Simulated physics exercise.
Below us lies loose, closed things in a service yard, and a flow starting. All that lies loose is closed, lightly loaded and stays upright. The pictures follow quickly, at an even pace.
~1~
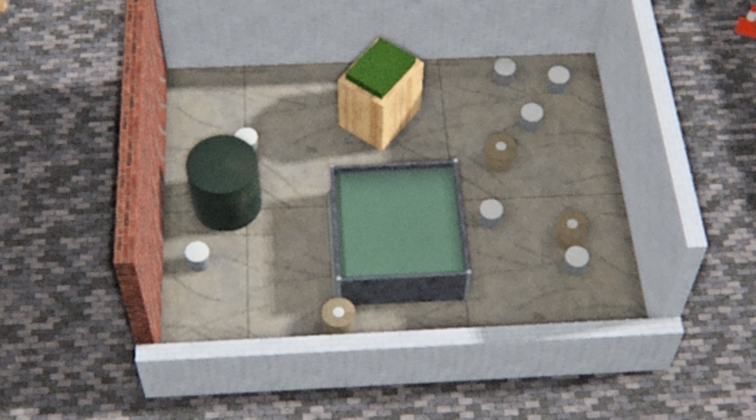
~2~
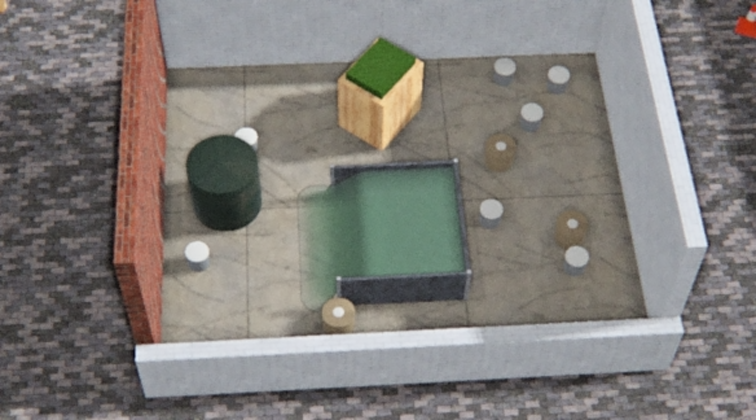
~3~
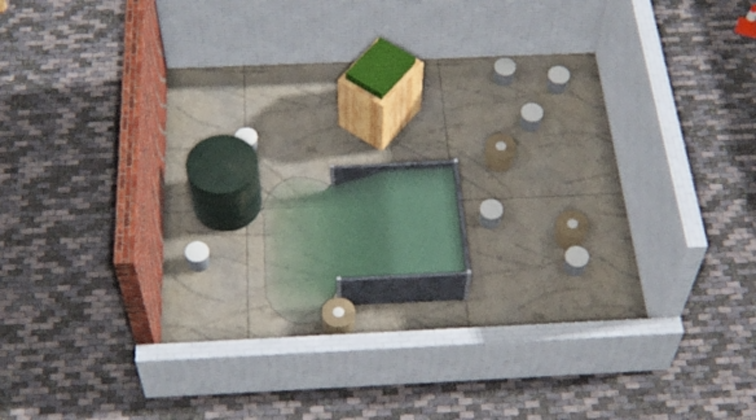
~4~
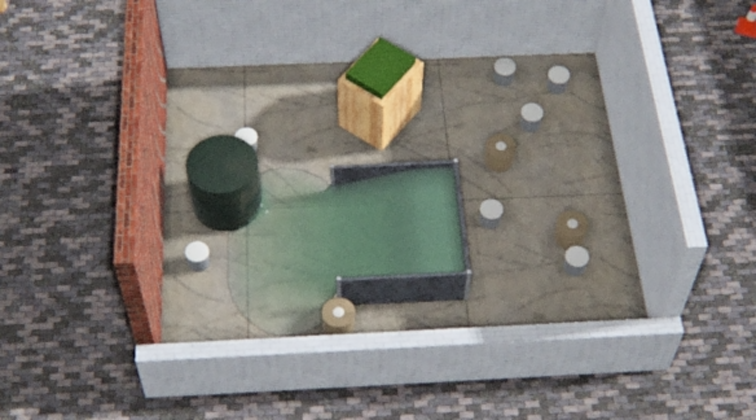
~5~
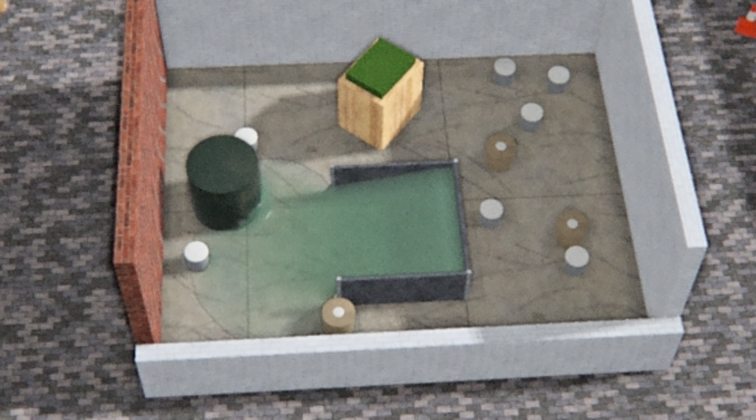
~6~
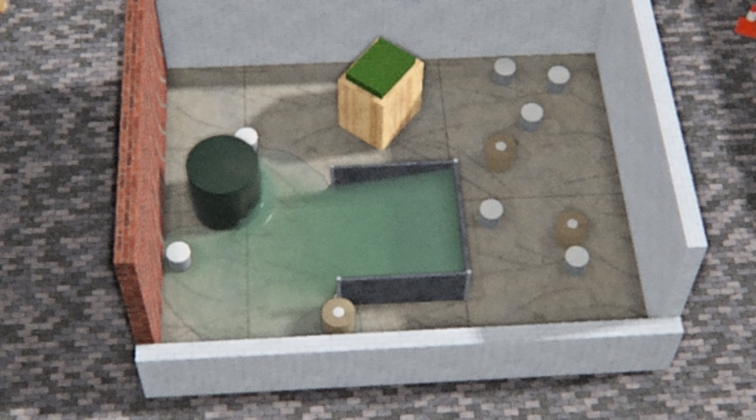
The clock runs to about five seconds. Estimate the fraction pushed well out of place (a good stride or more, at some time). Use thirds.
That comes to under a third.
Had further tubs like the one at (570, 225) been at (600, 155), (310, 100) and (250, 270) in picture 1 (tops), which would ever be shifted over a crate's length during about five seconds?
In turn: Under that, pushed that far, swept aside.
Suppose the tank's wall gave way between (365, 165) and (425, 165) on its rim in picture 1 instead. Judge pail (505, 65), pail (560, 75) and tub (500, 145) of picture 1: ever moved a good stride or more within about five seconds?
As listed: Yes, that far or more, short of that.
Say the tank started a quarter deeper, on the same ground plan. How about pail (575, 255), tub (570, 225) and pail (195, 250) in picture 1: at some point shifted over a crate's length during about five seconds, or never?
As listed: Yes, less than that, swept aside.
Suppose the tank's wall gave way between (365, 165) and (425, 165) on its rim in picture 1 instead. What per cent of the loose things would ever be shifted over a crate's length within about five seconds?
Close to 50 %.
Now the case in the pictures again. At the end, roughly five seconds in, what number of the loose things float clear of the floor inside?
3 of them.
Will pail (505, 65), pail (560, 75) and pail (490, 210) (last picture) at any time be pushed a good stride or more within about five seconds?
In turn: No, never so far, never so far.
A moment on, 0 of 10 are well off their spots; 1 afloat.
Next, 1 of 10 are well off their spots; 2 afloat.
Later, 3 of 10 are well off their spots; 3 afloat.
In the end, 3 of 10 are well off their spots, and 3 have been at some point; 3 afloat.
